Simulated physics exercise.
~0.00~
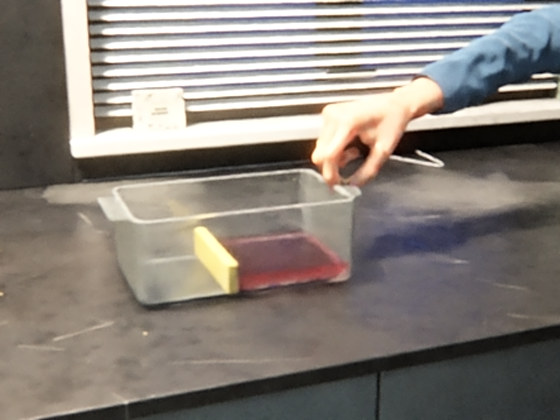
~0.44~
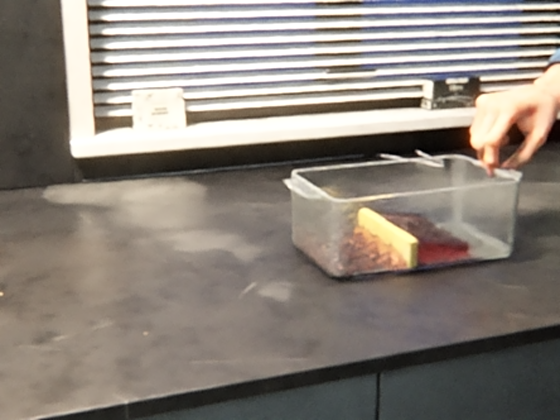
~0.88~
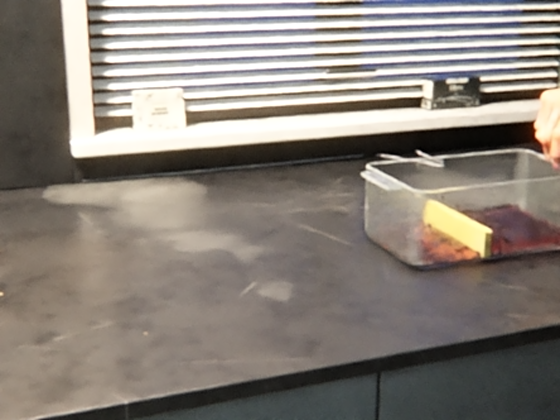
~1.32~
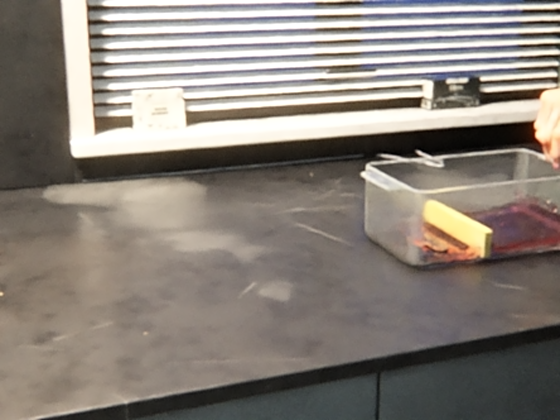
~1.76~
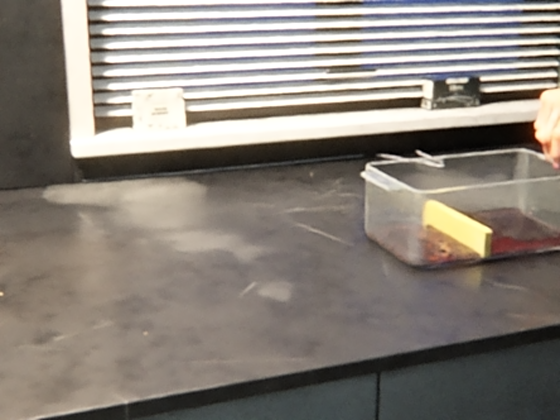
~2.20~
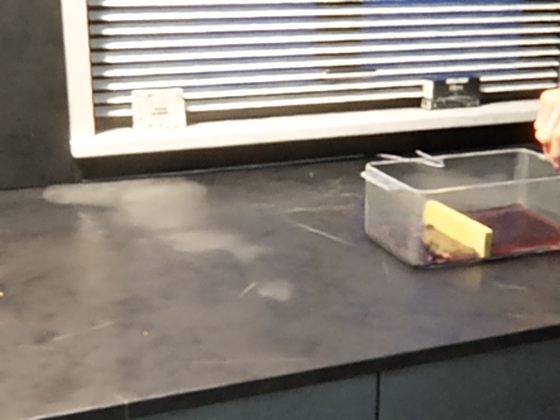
On a dark countertop below a window with blinds, a hand pulled a clear tub to the right, and the red liquid inside sloshed past the yellow divider into the left side before the tub stopped with liquid in both halves.
